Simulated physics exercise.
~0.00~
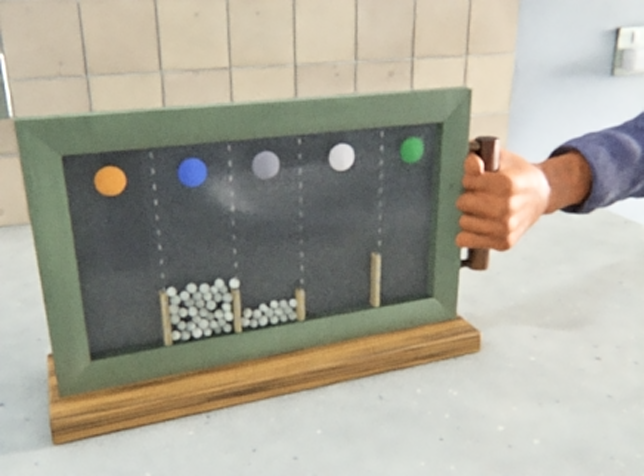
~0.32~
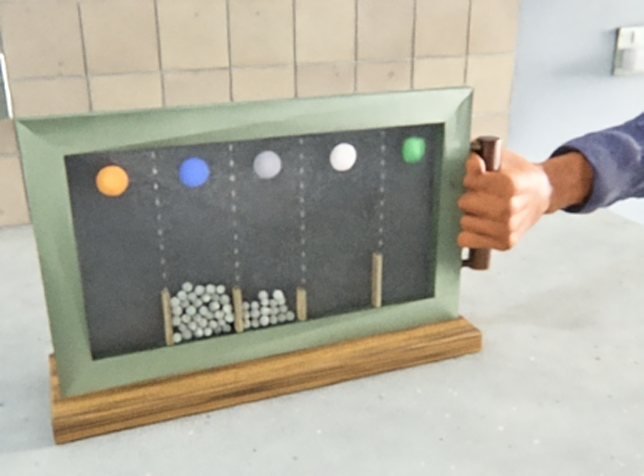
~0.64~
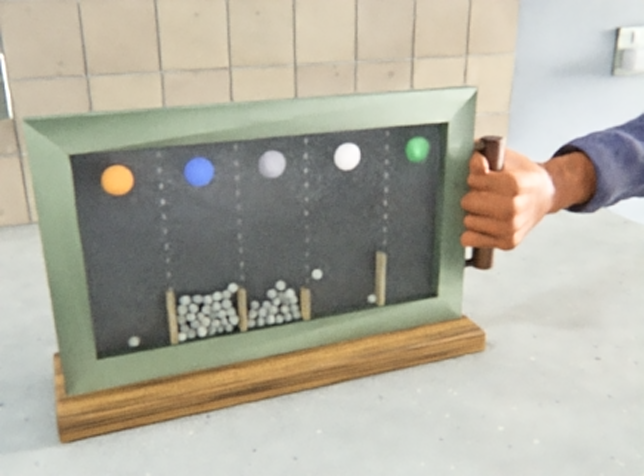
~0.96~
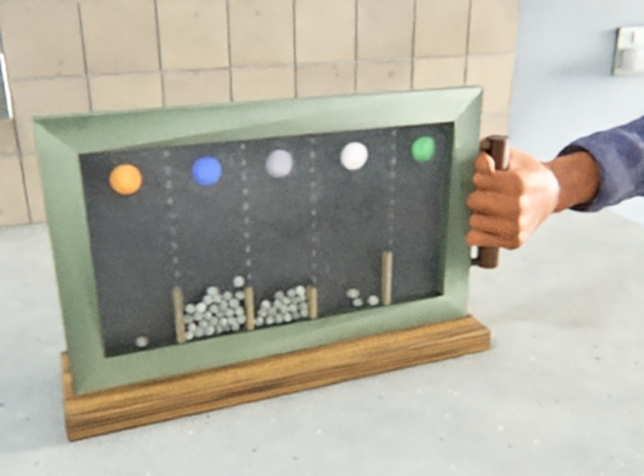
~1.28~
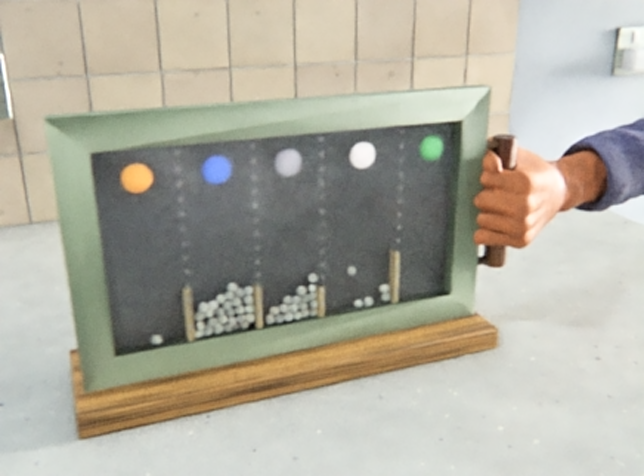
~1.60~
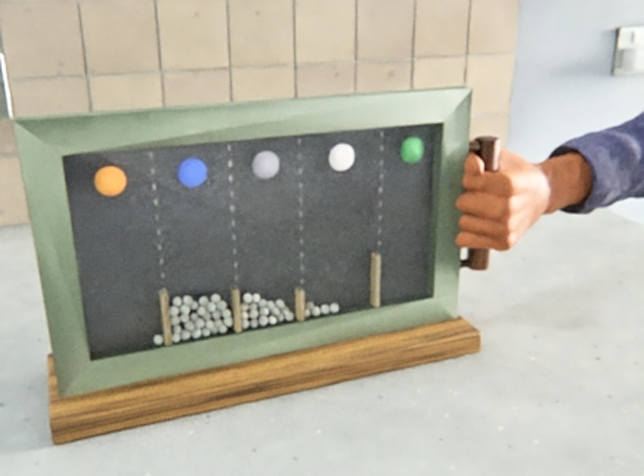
A green-framed, see-through tray on a wooden base slides right across the counter and back left, moved by a hand on its side handle, as small grey beads shift and spill over the low dividers, leaving most under the blue and grey dots and a few under white.
